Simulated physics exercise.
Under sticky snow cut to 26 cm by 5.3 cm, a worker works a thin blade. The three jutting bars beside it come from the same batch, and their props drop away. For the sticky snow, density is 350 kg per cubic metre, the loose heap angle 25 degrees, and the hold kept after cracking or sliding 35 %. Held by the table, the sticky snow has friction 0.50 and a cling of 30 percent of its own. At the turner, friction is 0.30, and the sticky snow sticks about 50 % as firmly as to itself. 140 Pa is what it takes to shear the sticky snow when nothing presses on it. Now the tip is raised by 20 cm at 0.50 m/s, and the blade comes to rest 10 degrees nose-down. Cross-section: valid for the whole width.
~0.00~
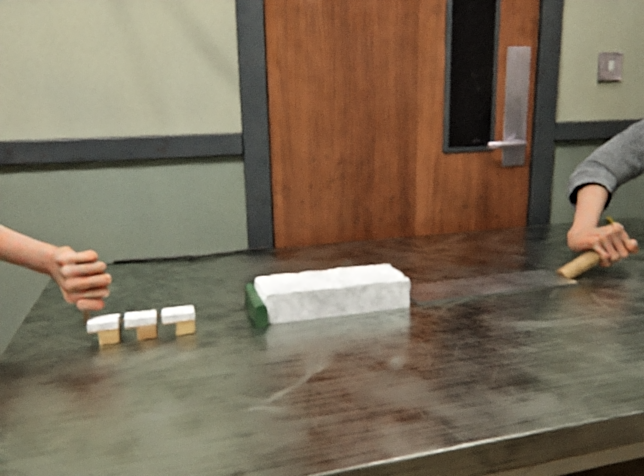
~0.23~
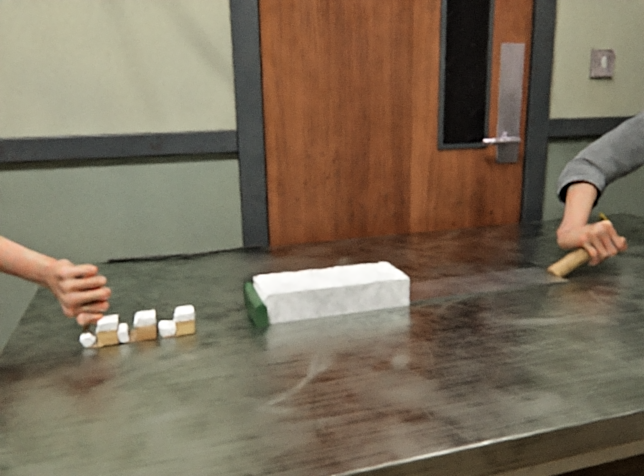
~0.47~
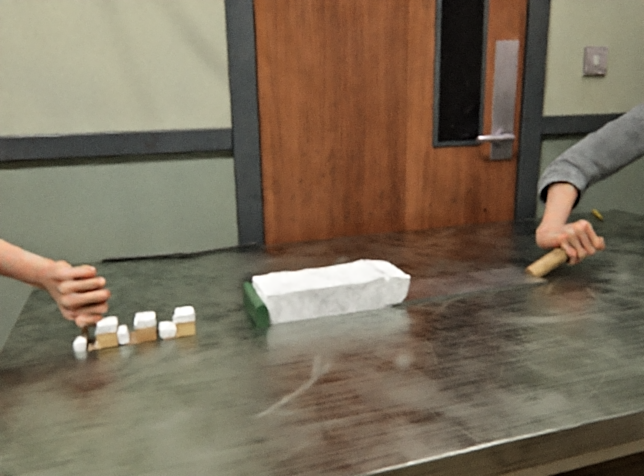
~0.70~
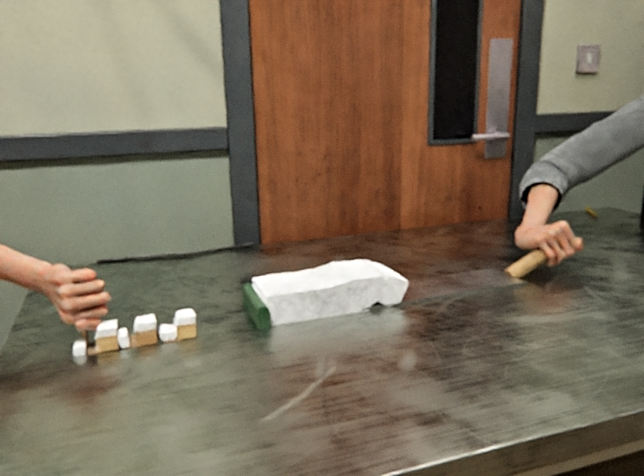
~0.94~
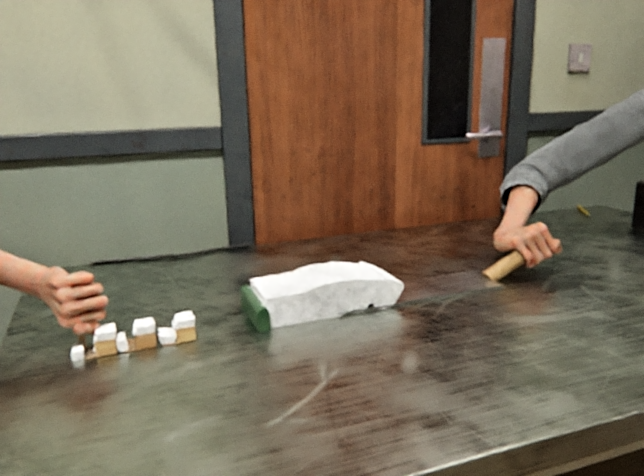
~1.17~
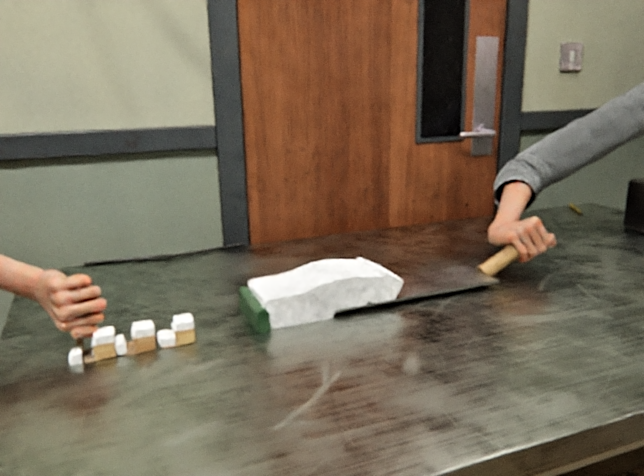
White snow-like block beside three small capped pieces, its top bulging and right end lifting as a hand slides a blade left.
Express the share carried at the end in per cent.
The share carried at the end is near 45 %.
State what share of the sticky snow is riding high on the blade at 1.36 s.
25 %.
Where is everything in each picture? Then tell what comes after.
The first picture shows handle end of the blade at (580, 284), not yet moved; crest of the sticky snow at (274, 295); drop of the bar ends 0, 0, 0 (left to right).
The second picture shows handle end of the blade at (570, 282), moved 1.7 cm; crest of the sticky snow at (303, 291); drop of the bar ends 2.4 cm, 2.5 cm, 2.1 cm (left to right).
The third picture shows handle end of the blade at (548, 283), moved 6.5 cm; crest of the sticky snow at (381, 277); drop of the bar ends 2.3 cm, 2.5 cm, 2.1 cm (left to right).
The fourth picture shows handle end of the blade at (527, 284), moved 11 cm; crest of the sticky snow at (363, 278); drop of the bar ends 2.3 cm, 2.5 cm, 2.1 cm (left to right).
The fifth picture shows handle end of the blade at (504, 287), moved 16 cm; crest of the sticky snow at (341, 281); drop of the bar ends 2.3 cm, 2.5 cm, 2.1 cm (left to right).
The sixth picture shows handle end of the blade at (500, 282), moved 17 cm; crest of the sticky snow at (342, 278); drop of the bar ends 2.3 cm, 2.5 cm, 2.1 cm (left to right).
After 1.36 s, the tip is 9.8 cm up.
After 1.58 s, the tip is 20 cm up and 45 % is riding high on the blade.
After 1.81 s, the tip is 20 cm up and 45 % is riding high on the blade.
After 2.03 s, the tip is 20 cm up and 45 % is riding high on the blade.
After 2.13 s, the tip is 20 cm up and 45 % is riding high on the blade.
